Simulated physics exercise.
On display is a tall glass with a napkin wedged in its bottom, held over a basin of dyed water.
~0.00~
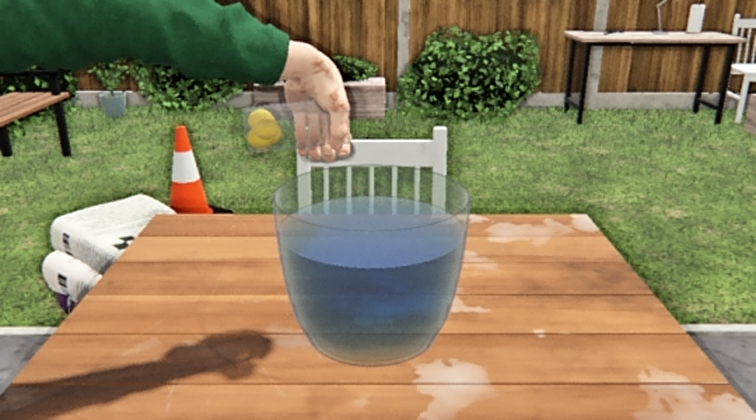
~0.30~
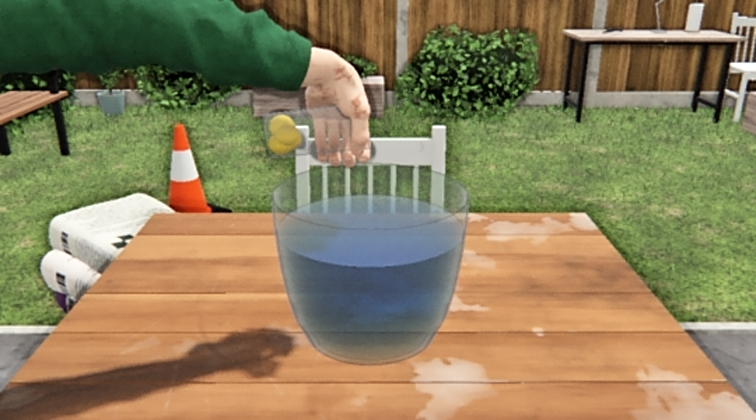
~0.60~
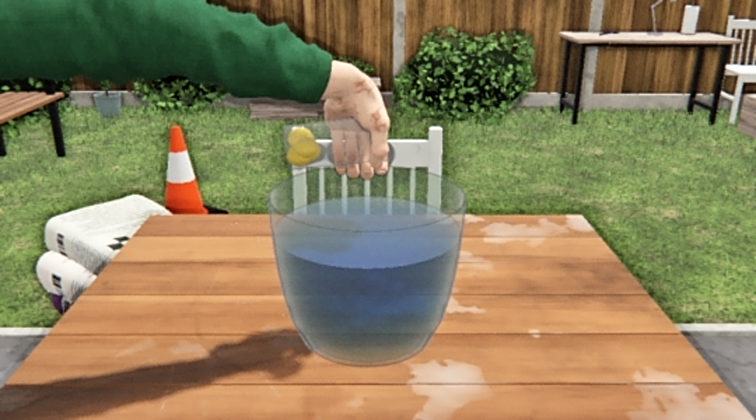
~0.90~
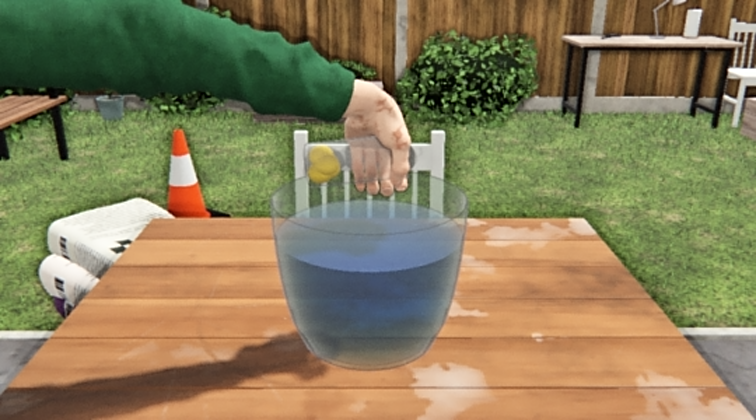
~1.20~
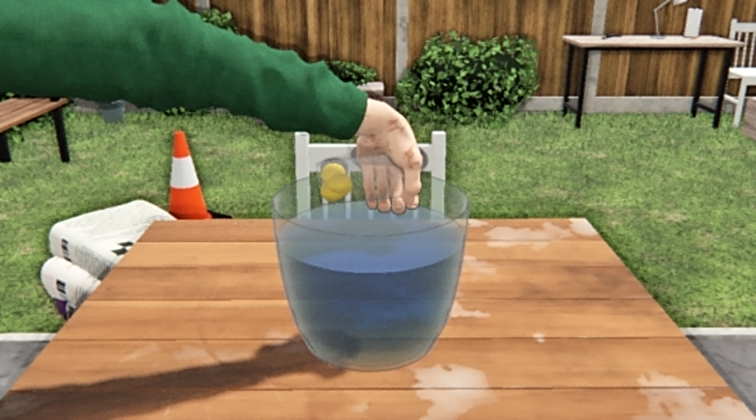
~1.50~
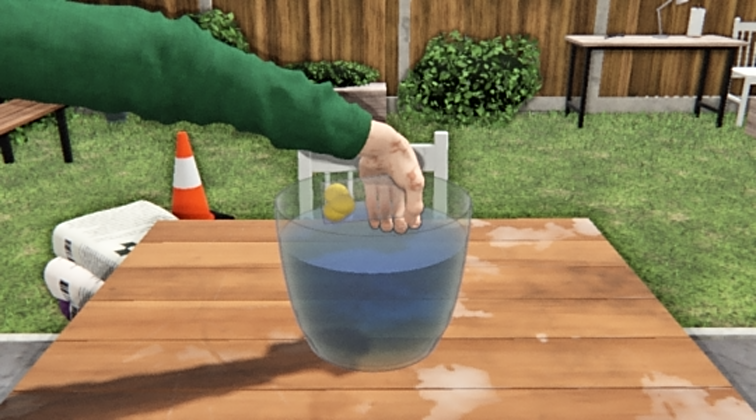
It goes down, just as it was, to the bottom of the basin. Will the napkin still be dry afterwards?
No, pretty sure it will be doused.
After 2.0 s, the tall glass enters the dyed water.
After 2.6 s, dyed water pours in as the air escapes.
After 4.0 s, the tall glass is under, flooded, and the napkin is wet.
